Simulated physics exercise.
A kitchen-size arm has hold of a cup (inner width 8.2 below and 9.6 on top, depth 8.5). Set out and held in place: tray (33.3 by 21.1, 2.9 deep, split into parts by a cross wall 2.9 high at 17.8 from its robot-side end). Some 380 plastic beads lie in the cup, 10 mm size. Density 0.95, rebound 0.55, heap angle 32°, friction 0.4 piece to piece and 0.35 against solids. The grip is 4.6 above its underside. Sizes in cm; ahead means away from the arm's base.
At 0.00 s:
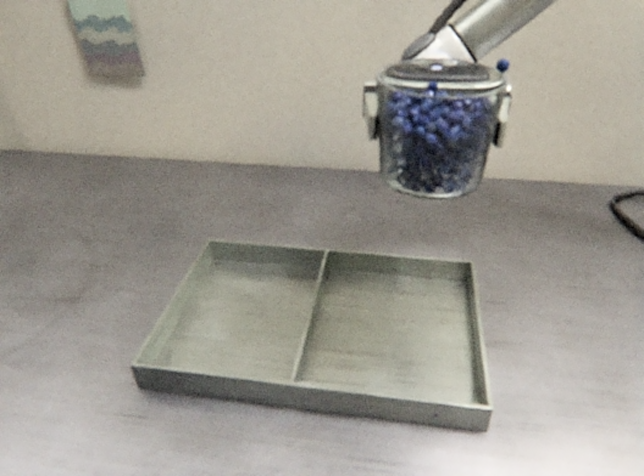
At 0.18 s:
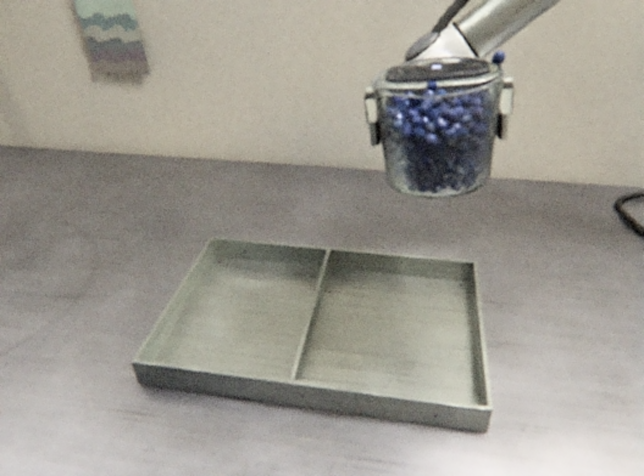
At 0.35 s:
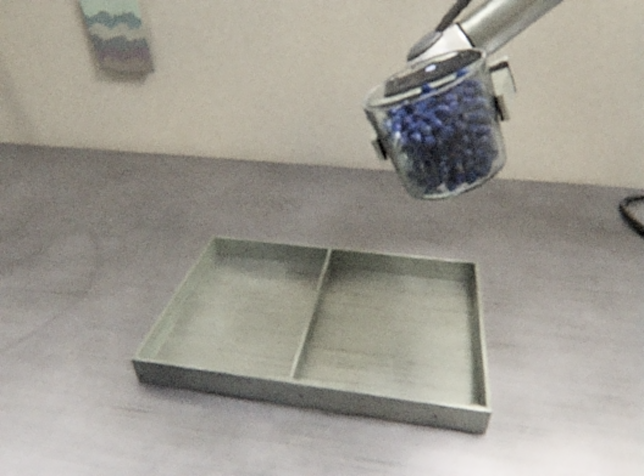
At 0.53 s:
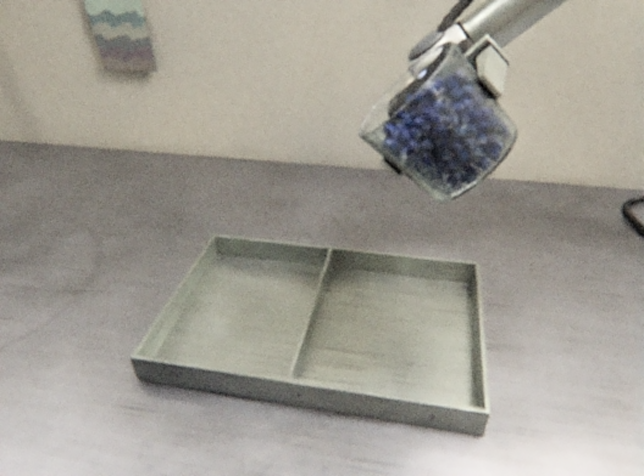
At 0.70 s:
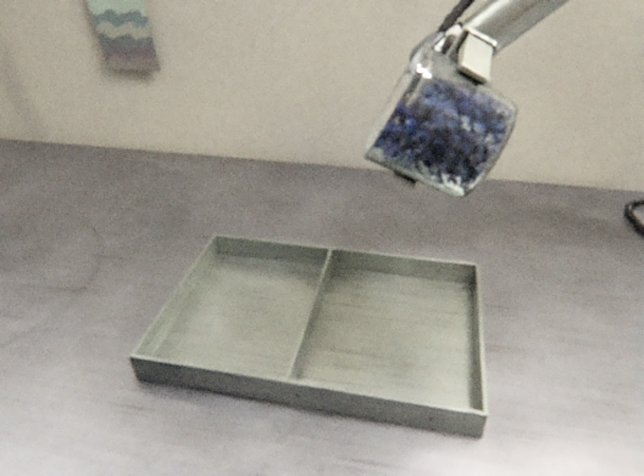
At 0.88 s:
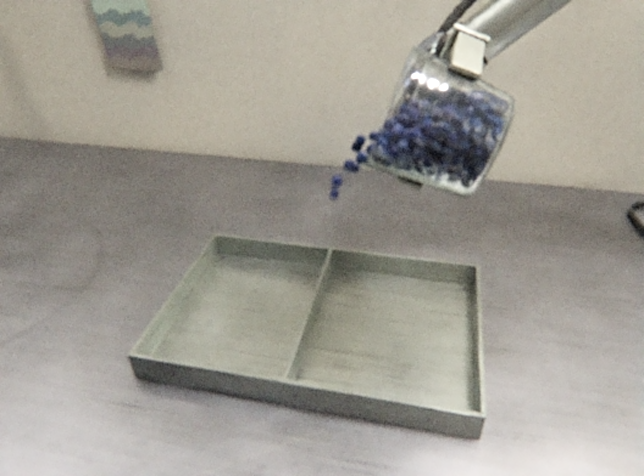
A grey tabletop against a pale wall is seen from slightly above, with the view shifting very slightly. A shallow grey-green tray with one divider sits in front, below a clear cup of dark blue beads held by a metallic arm at upper right, while a wavy-patterned cloth hangs at upper left. The arm tilts the cup steadily leftward, the beads shift inside, and a few tumble out over its rim.
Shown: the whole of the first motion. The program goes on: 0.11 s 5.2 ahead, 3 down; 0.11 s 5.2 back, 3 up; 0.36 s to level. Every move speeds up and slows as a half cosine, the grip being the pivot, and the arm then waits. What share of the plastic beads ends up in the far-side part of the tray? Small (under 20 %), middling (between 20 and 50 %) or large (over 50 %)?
Answer: Middling; between 20 and 50 % of the plastic beads finish in the far-side part of the tray.
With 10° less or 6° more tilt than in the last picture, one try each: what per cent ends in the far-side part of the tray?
About 15 and 35 per cent.
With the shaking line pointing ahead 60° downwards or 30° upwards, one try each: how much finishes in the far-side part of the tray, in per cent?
About 10 and 85 per cent.
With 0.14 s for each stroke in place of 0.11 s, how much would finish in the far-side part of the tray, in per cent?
Then about 20 per cent.
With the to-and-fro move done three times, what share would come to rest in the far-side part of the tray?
Then about 45 per cent.
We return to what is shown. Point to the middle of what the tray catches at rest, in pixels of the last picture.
Near (254, 314).
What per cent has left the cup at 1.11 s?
About 30 per cent by then.
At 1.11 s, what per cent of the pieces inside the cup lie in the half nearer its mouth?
Roughly 60 per cent.
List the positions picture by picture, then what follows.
In the first frame, cup middle at (435, 130), level; upper third of the load around (435, 118), from x 385 to 505, top at y 65; 378 in the cup.
In the second frame, cup middle at (437, 129), tilted 7° forward; upper third of the load around (441, 116), from x 385 to 500, top at y 60.
In the third frame, cup middle at (439, 129), tilted 25° forward; upper third of the load around (452, 115), from x 385 to 495, top at y 75.
In the fourth frame, cup middle at (440, 128), tilted 46° forward; upper third of the load around (457, 111), from x 390 to 505, top at y 80.
In the fifth frame, cup middle at (440, 128), tilted 64° forward; upper third of the load around (460, 111), from x 385 to 505, top at y 85.
In the sixth frame, cup middle at (440, 128), tilted 71° forward; upper third of the load around (461, 116), from x 335 to 500, top at y 95; 374 in the cup, 4 in flight or on a rim.
By 1.11 s, tilted 71° forward, highest piece 26 above the table; 263 in the cup, 5 in the far-side part, 2 in the robot-side part, 108 in flight or on a rim.
By 1.34 s, tilted 17° forward, highest piece 28 above the table; 223 in the cup, 92 in the far-side part, 44 in the robot-side part, 7 on the table or floor, 12 in flight or on a rim.
By 1.66 s, level, highest piece 27 above the table; 223 in the cup, 97 in the far-side part, 42 in the robot-side part, 15 on the table or floor, 1 in flight or on a rim.
By 2.71 s, level, highest piece 27 above the table; 223 in the cup, 97 in the far-side part, 43 in the robot-side part, 15 on the table or floor.
Final count, 223 in the cup, 97 in the far-side part, 43 in the robot-side part, 15 on the table or floor. That is 26 % in the far-side part of the tray.
